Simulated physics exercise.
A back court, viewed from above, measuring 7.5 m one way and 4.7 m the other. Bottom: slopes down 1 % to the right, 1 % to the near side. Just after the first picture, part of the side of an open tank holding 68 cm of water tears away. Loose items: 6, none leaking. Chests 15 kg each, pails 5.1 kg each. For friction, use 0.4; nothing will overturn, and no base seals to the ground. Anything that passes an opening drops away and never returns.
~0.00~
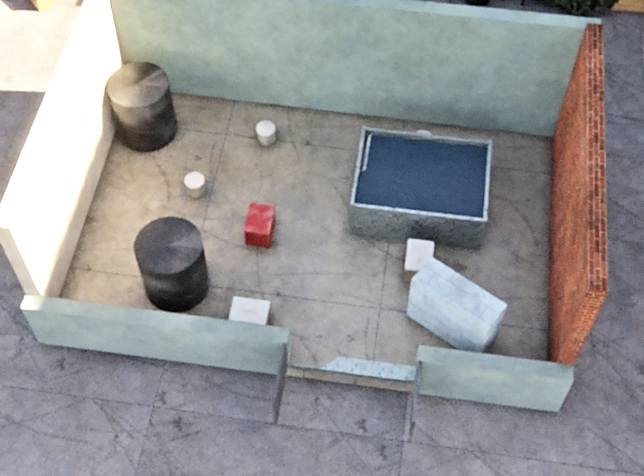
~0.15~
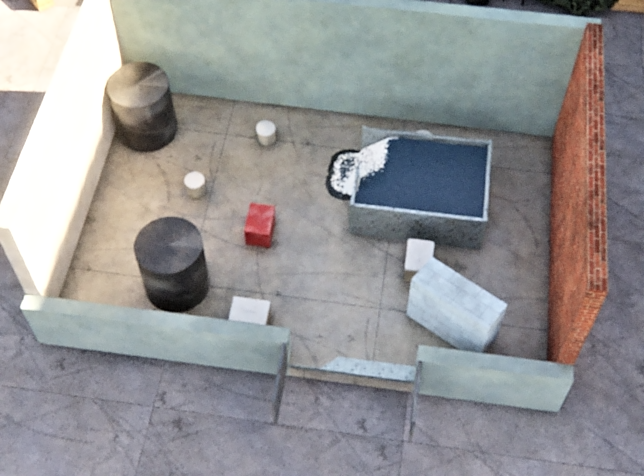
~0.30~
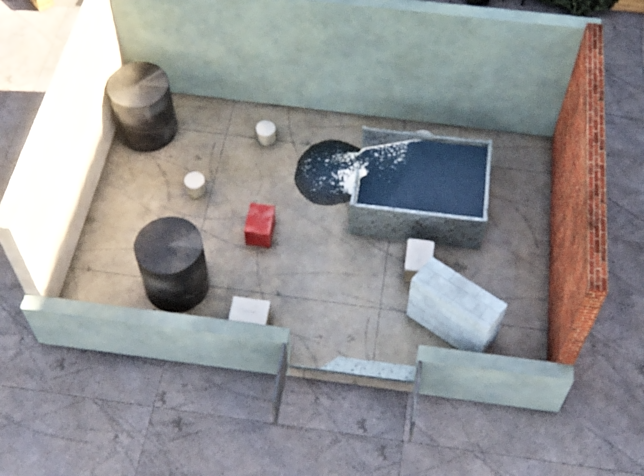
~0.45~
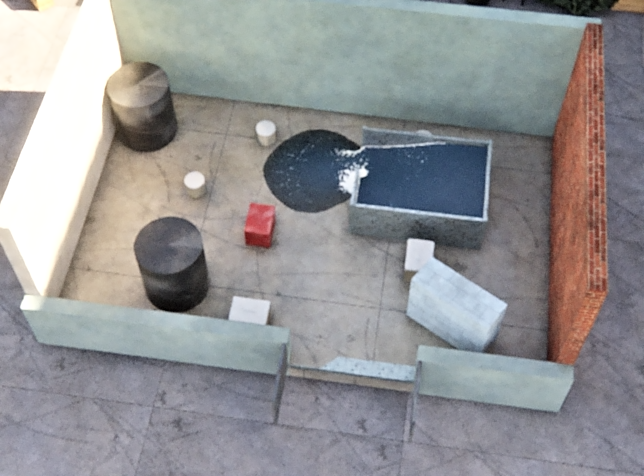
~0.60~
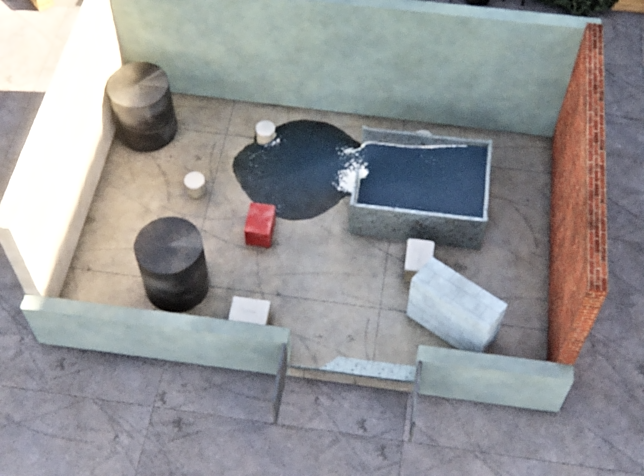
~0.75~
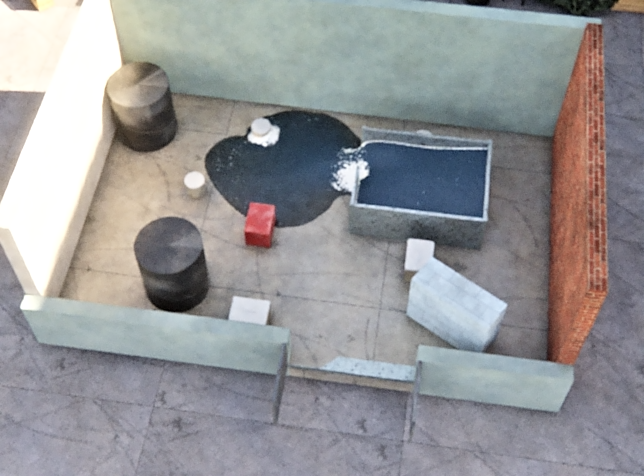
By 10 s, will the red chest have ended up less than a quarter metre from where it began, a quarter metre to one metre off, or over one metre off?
A quarter metre to one metre off.
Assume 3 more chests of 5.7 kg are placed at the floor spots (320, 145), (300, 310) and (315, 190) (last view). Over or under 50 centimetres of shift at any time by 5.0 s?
Beyond it, within it, beyond it.
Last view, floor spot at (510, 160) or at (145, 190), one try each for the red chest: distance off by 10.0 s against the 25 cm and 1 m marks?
At the first spot it keeps its position; at the second it winds up far off.
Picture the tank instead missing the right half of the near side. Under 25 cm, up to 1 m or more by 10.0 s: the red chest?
After that, the red chest hardly moves.
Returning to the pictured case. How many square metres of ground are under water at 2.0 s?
My estimate is roughly 15 m2.
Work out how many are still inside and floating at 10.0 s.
By my count, 2.
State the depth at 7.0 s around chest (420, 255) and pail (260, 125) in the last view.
I'd estimate 1 cm for the first and 8 cm for the second.
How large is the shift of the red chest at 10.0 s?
Roughly 60 cm.
After 2.0 s the red chest is near (256, 225), 0.1 m from its start, aground; 0 of 6 are out; 1 afloat.
After 4.5 s the red chest is near (252, 229), 0.2 m from its start, aground; 0 of 6 are out; 2 afloat.
After 7.0 s the red chest is near (262, 234), 0.3 m from its start, aground; 0 of 6 are out; 1 afloat.
After 10.0 s the red chest is near (286, 237), 0.6 m from its start, aground; 1 of 6 are out; 2 afloat.
